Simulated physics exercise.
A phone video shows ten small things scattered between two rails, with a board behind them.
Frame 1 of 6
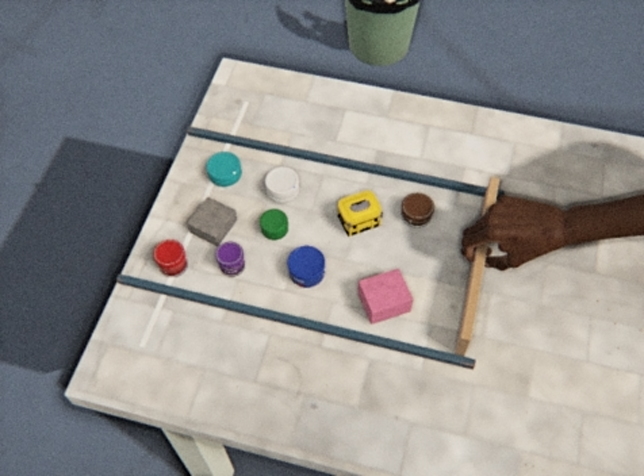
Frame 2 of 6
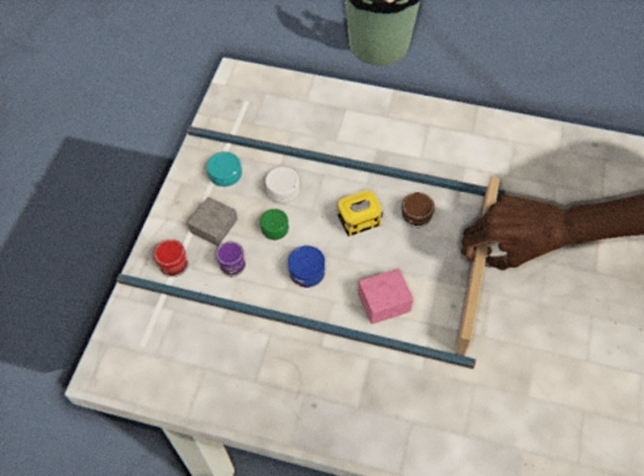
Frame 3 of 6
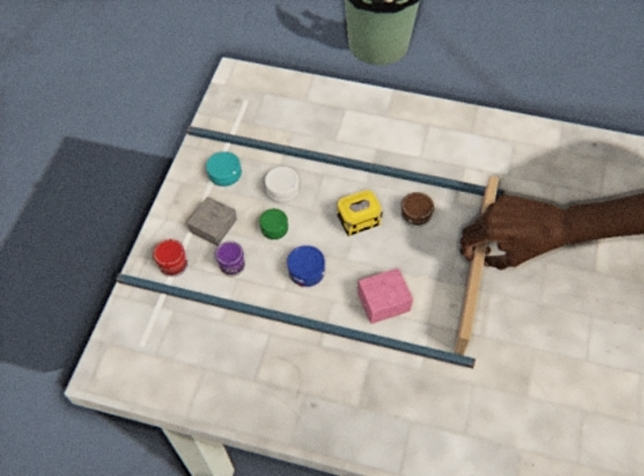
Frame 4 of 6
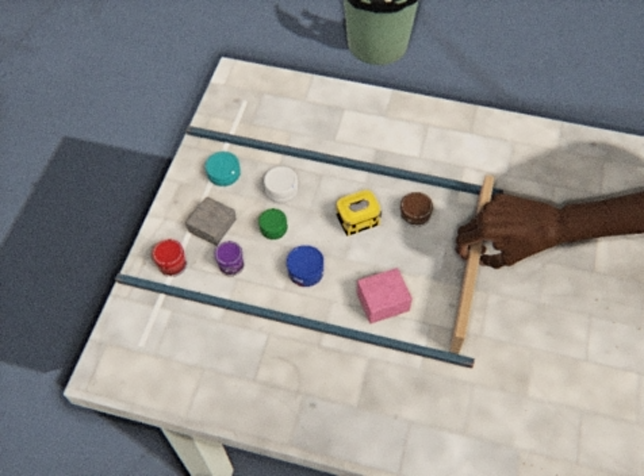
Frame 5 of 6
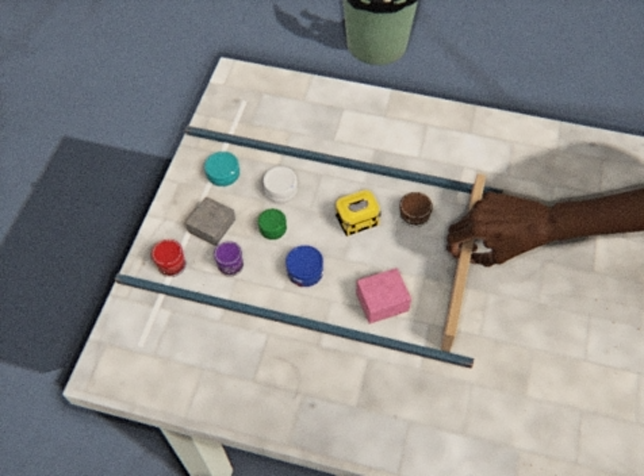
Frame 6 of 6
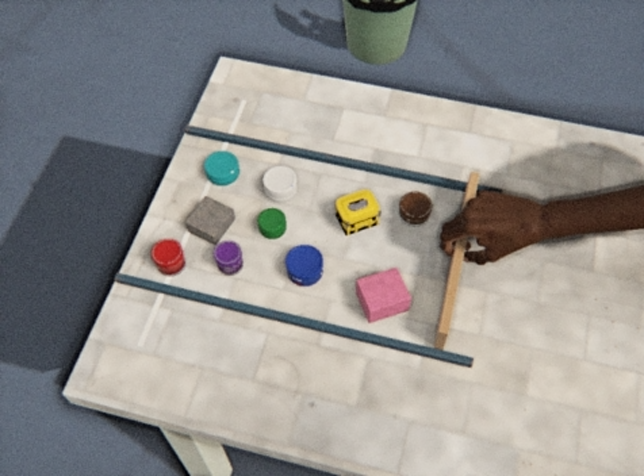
On a pale table, a hand slides a wooden board slightly left toward ten small objects.
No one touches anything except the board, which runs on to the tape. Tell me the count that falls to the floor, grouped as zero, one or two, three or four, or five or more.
The count is three or four.
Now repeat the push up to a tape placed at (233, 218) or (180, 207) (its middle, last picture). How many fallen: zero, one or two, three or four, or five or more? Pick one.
Counts by place: Zero, then at least five.
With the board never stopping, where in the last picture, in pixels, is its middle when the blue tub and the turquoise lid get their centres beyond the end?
The blue tub gives roughly (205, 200), the turquoise lid roughly (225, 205).
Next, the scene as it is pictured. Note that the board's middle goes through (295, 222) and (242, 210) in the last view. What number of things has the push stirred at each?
8 at one spot and 10 at the other.
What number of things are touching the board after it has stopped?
Contact count: 3.
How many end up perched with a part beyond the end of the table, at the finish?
So the number is 2.
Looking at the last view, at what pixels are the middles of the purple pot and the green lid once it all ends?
Purple pot: About (143, 258); green lid: About (156, 200).
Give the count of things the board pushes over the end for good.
That would be exactly 4.
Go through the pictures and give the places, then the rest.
The first picture shows red tin (171, 259); turquoise lid (224, 169); grey block (213, 222); board (478, 263); tape (200, 212).
The second picture shows turquoise lid (224, 169); green lid (275, 225).
The third picture shows grey block (212, 221); white lid (282, 185).
The fourth picture shows red tin (170, 258); board (473, 261).
The fifth picture shows turquoise lid (222, 169); yellow case (358, 213).
The sixth picture shows red tin (169, 258); turquoise lid (222, 168); grey block (211, 220); board (457, 257); tape (198, 210).
A little later, none off yet; red tin at rest near (169, 258); turquoise lid at rest near (222, 168); grey block at rest near (211, 220).
Next, none off yet; red tin shifted about its own width near (138, 257); turquoise lid shifted about its own width near (186, 160); grey block shifted about its own width near (166, 200).
When it is over, the number that fall off is three or four; down, blue tub, grey block, turquoise lid and red tin.
